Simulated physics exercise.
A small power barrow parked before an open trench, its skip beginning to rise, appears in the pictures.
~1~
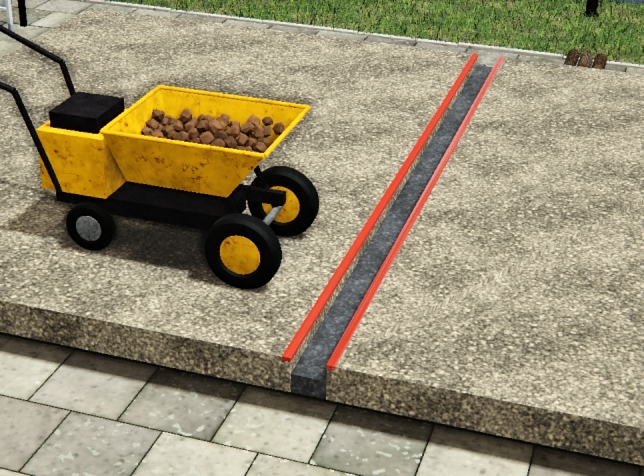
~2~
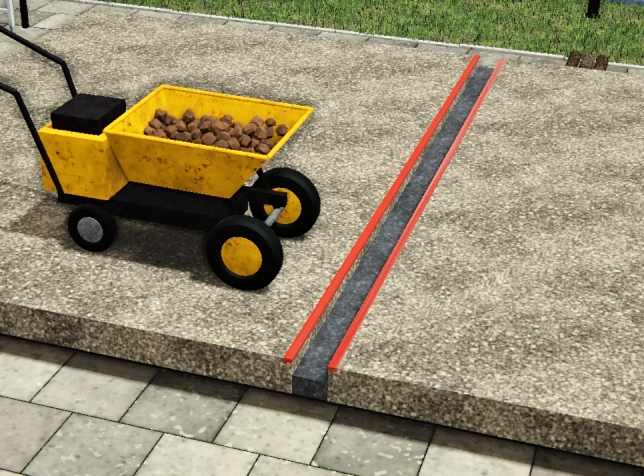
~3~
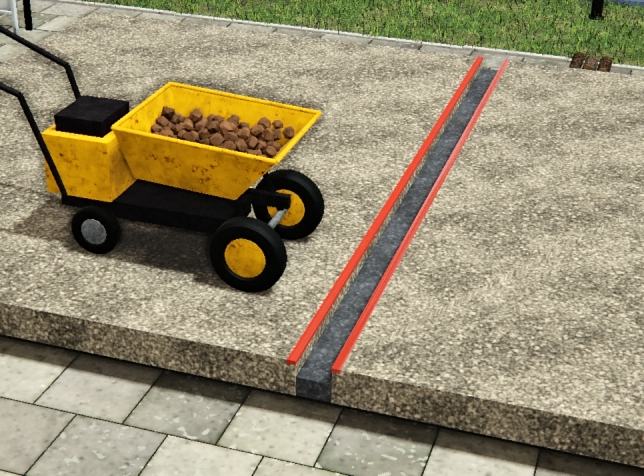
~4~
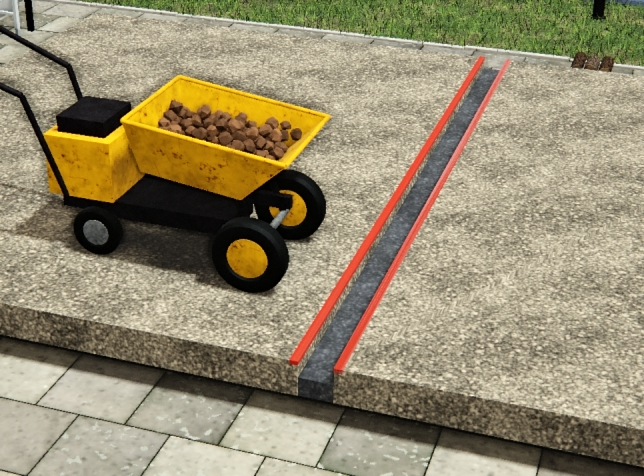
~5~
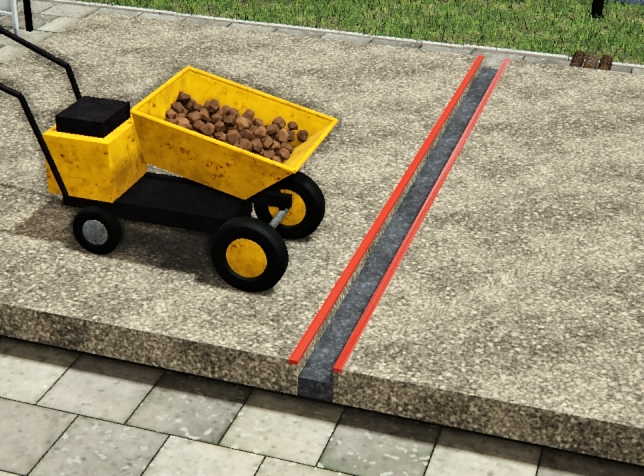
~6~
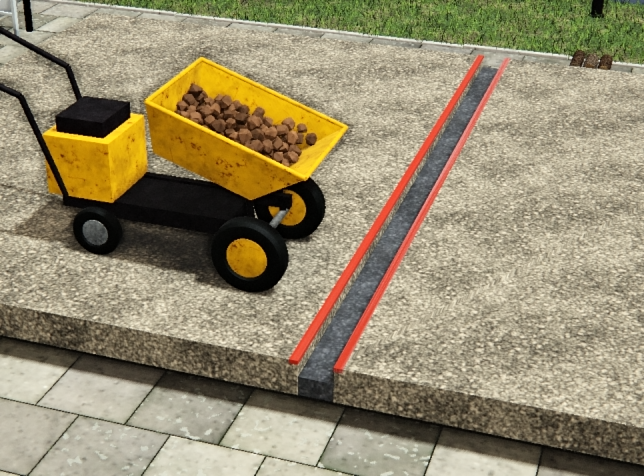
A small yellow power barrow with black wheels and handles stands at the left on a speckled, pebbly slab, seen from above at an angle, with grey paving in front and grass behind. Brown clods fill its skip, and to its right a narrow dark trench edged by two red strips crosses the slab. The skip starts level, then tilts steadily, its rear rising and its lip reaching rightward.
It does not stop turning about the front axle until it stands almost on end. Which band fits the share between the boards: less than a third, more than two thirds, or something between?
Amount in the trench: Low, below a third.
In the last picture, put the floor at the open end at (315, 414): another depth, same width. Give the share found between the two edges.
10 %.
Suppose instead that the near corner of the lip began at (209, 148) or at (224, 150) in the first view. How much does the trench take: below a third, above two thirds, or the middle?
Okay, the first stop comes out as between a third and two thirds and the second as the middle third.
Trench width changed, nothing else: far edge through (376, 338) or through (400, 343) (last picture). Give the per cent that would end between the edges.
I'd put it near 40 in a hundred, then near 70 in a hundred.
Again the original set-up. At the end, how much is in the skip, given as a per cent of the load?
My estimate is about 0 per cent.
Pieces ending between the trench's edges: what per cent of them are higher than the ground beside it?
Roughly 10 percent of them.
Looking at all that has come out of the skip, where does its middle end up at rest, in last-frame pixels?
Close to (433, 284), more or less.
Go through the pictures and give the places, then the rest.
In the first picture, lip of the skip (264, 156), level; top of the load (203, 126), clay clods; first edge of the trench (307, 324); far edge (349, 332), the trench under half as wide as the skip, and about half as deep as wide.
In the second picture, lip of the skip (267, 158), level; top of the load (195, 134).
In the third picture, lip of the skip (276, 162), tipped barely; top of the load (203, 133).
In the fourth picture, lip of the skip (285, 166), tipped a little; top of the load (192, 131).
In the fifth picture, lip of the skip (294, 171), tipped a little; top of the load (203, 115).
In the sixth picture, lip of the skip (305, 178), tipped clearly; top of the load (206, 113); first edge of the trench (314, 327); far edge (356, 335).
Just after the last frame, skip tipped steeply; every one in the skip.
A moment on, skip tipped right over; roughly a third in the skip; just a few in or heaped over the trench; roughly half beyond it; just a few falling.
Further on, skip tipped right over; just a few in the skip; about a tenth in or heaped over the trench; the larger part beyond it.
When it is over, skip tipped right over; just a few in the skip; about a tenth in or heaped over the trench; the larger part beyond it.
